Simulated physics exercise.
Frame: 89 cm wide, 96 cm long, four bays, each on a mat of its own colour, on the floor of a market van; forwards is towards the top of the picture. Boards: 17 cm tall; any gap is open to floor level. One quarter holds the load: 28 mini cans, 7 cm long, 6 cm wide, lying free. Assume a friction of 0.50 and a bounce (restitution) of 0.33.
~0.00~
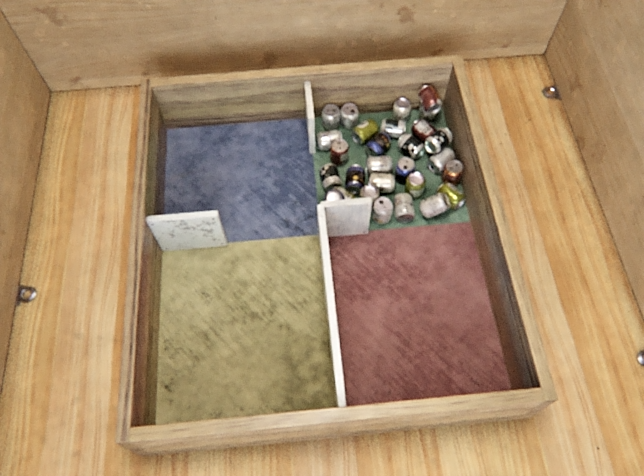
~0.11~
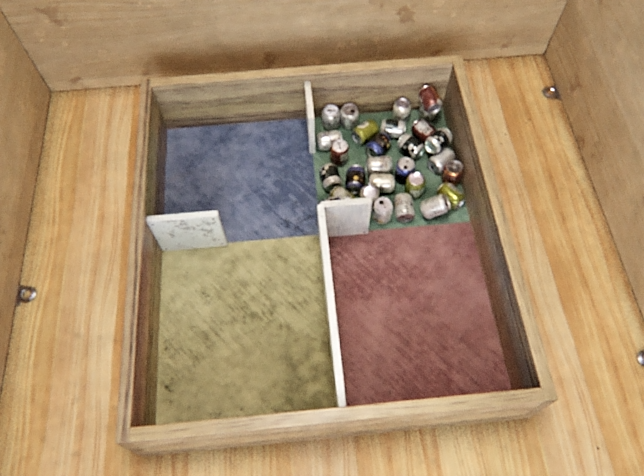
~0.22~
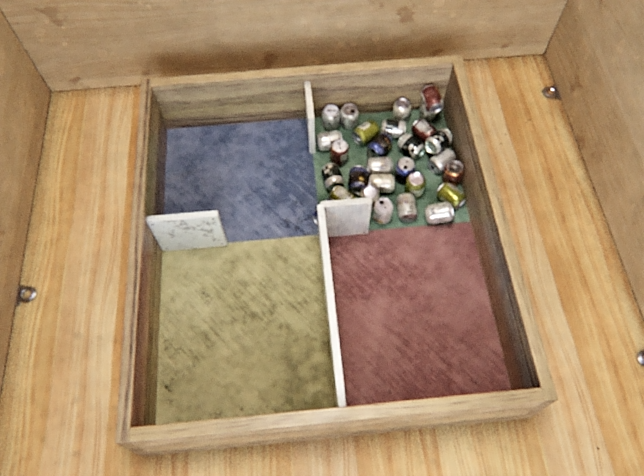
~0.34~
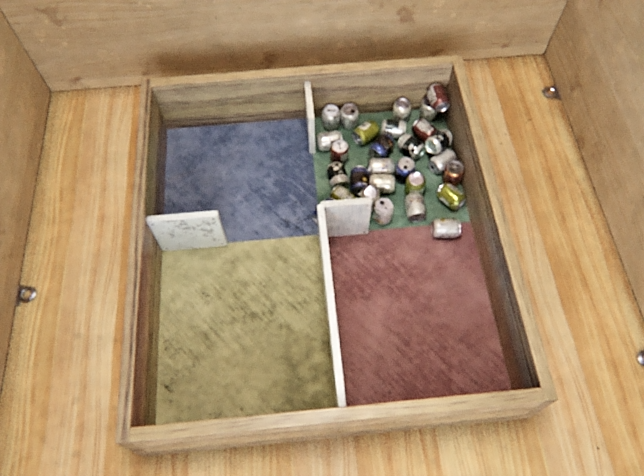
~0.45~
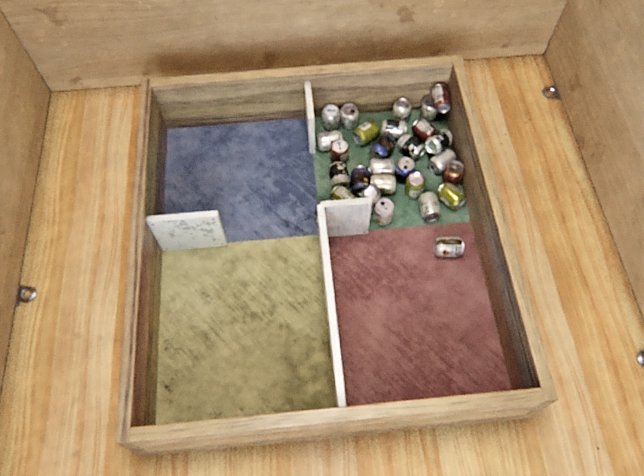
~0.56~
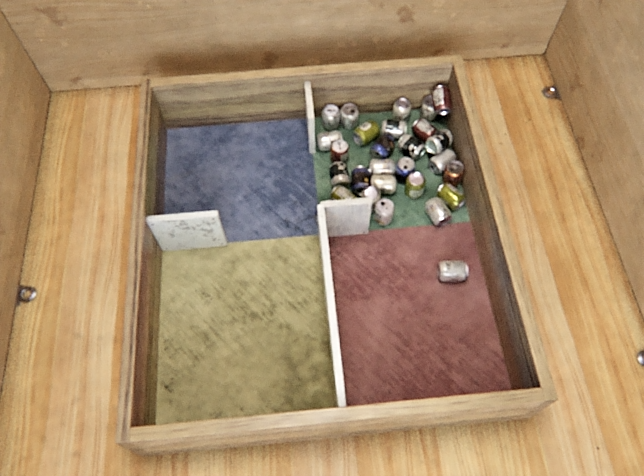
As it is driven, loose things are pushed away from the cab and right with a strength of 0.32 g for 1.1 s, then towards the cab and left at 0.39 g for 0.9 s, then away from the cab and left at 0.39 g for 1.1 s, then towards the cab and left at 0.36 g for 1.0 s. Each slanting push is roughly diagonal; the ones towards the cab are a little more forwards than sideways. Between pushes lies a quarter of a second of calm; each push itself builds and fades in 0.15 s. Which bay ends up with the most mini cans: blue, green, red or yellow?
The green bay.
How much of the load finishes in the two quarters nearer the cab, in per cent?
About 90 %.
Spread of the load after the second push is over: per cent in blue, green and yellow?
Reading then: Blue 10 %, green 90 %, yellow 0 %.
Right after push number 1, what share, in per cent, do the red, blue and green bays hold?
You'd see red holding 0, blue holding 0 and green holding 100 per cent.
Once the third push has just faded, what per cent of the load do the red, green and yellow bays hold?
The load sits as red 10 per cent, green 80 per cent and yellow 0 per cent.
After push 1 (1.34 s), 1 in the red bay and 27 in the green bay.
After push 2 (2.49 s), 3 in the blue bay and 25 in the green bay.
After push 3 (3.84 s), 3 in the red bay, 4 in the blue bay and 21 in the green bay.
After push 4 (5.09 s), 3 in the red bay, 5 in the blue bay and 20 in the green bay.
Outcome (at 5.68 s), 3 in the red bay, 5 in the blue bay and 20 in the green bay.
